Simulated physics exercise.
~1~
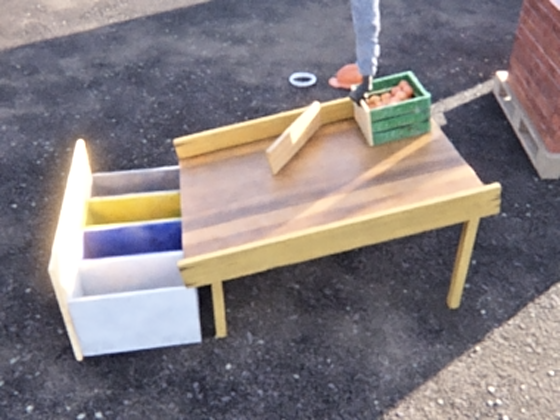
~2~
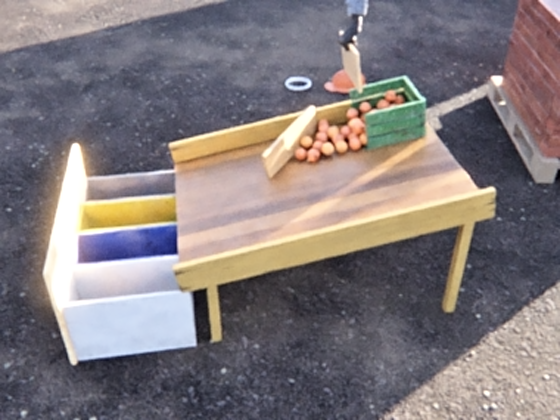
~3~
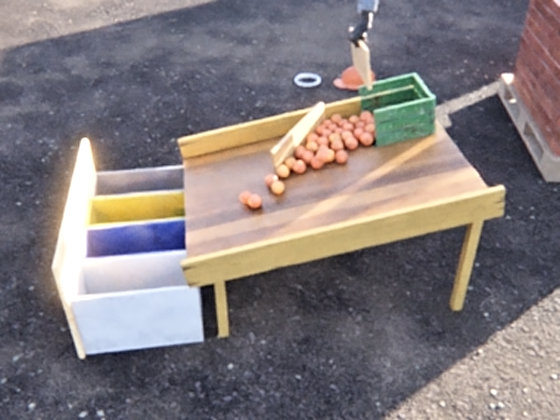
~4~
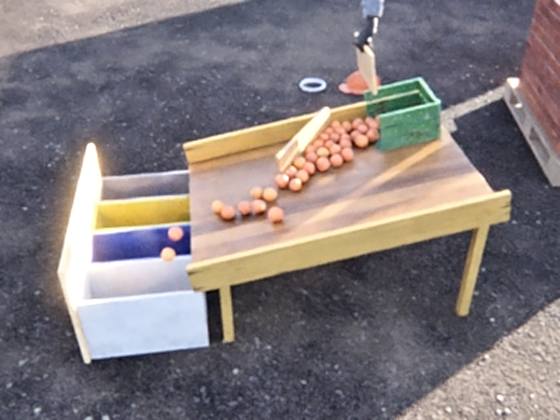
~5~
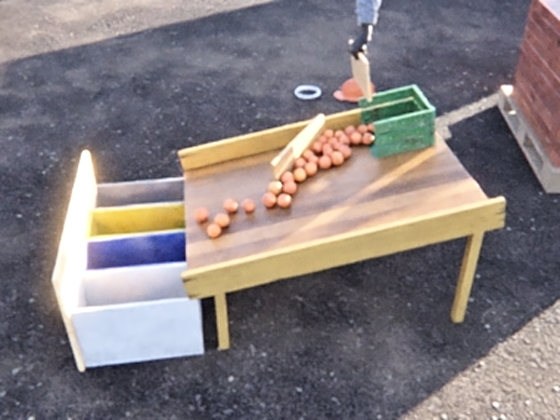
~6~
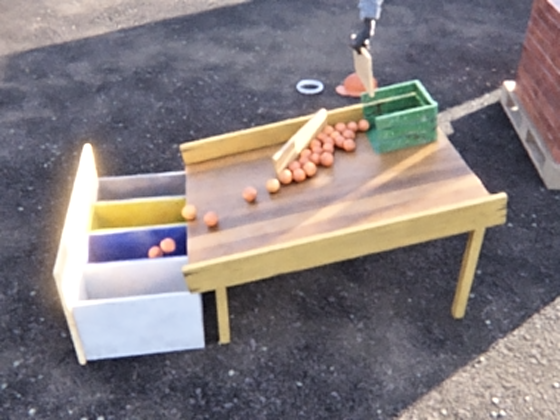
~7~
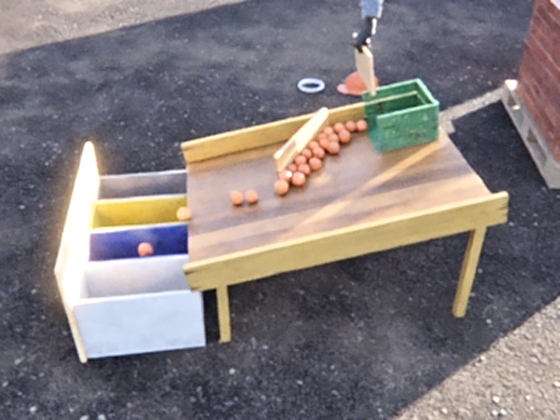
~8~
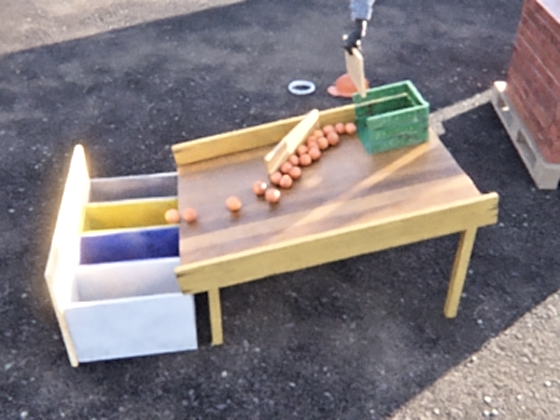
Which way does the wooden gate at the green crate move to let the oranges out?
The gate moves up, raised clear of the crate by the arm above the table.
